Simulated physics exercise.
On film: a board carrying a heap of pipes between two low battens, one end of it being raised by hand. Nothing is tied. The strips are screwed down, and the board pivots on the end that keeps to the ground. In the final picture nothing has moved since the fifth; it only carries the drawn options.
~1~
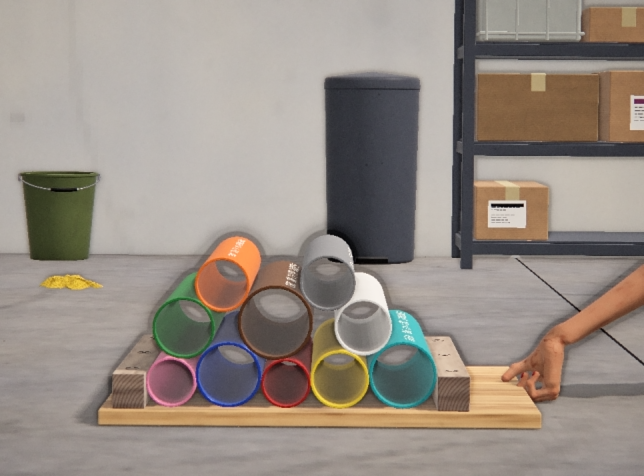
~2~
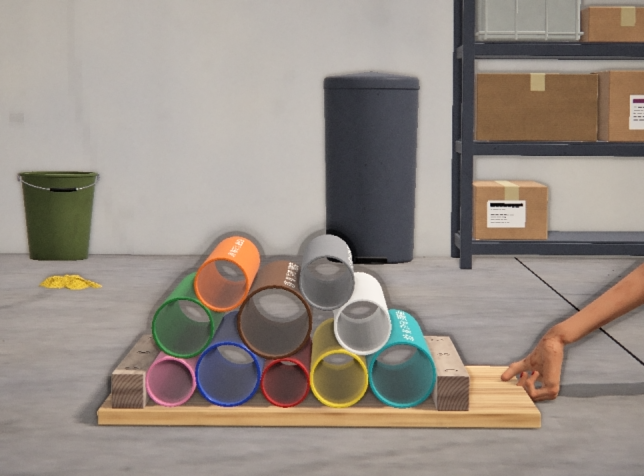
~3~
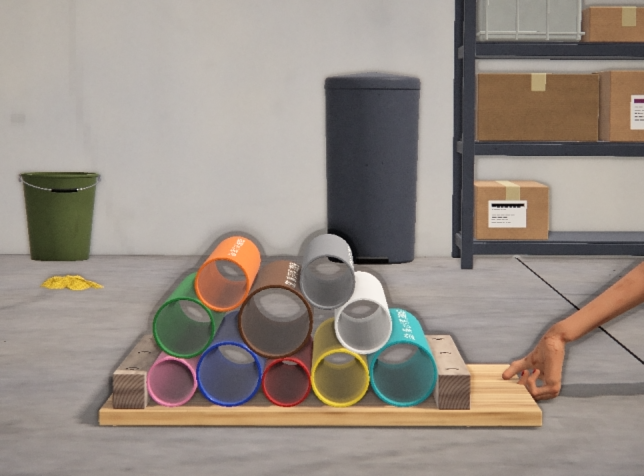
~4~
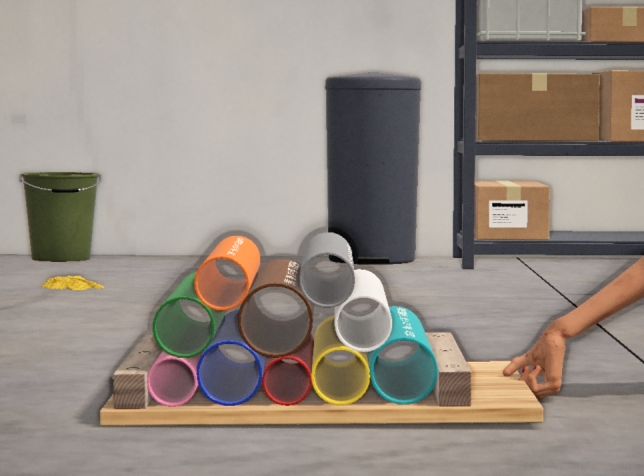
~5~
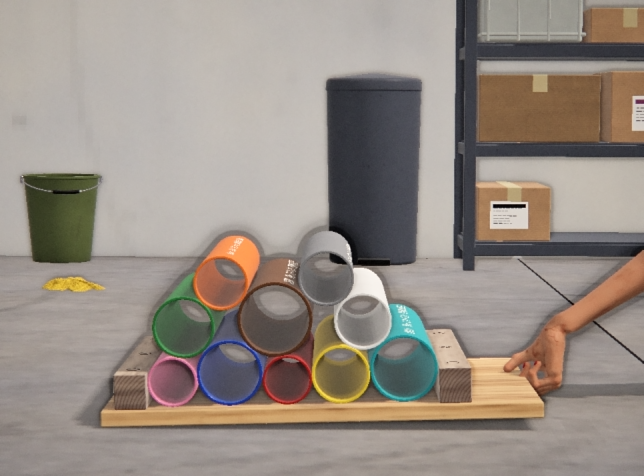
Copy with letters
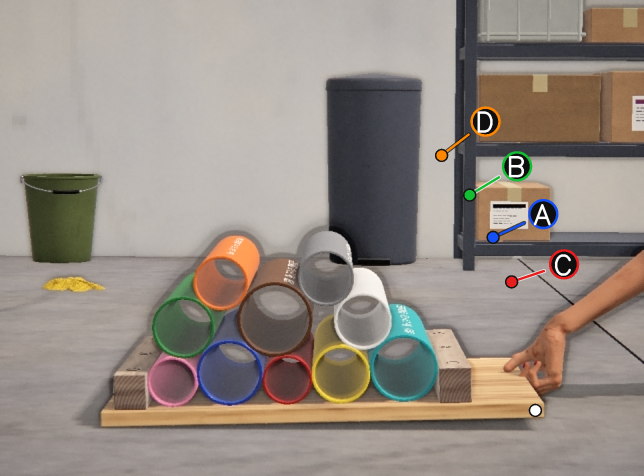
On a concrete floor, a hand grips a board of stacked colorful pipes, barely moving.
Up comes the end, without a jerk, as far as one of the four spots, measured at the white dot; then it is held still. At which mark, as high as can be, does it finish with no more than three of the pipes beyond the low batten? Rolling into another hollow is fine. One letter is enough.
Raise it to B.
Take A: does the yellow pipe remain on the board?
Yes, with A.
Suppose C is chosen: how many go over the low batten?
It comes to two.
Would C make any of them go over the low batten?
Yes.
On the marked copy, A at (493, 237); B at (469, 195); C at (512, 282); D at (441, 155); the white dot at (536, 411).
With B. Early on, board at 18°.
Further on, board at 32°.
At the end, board at 32°, two over the low batten (green, orange).
As for the rest, A two over the low batten (green, orange); C two over the low batten (green, orange); D five over the low batten.
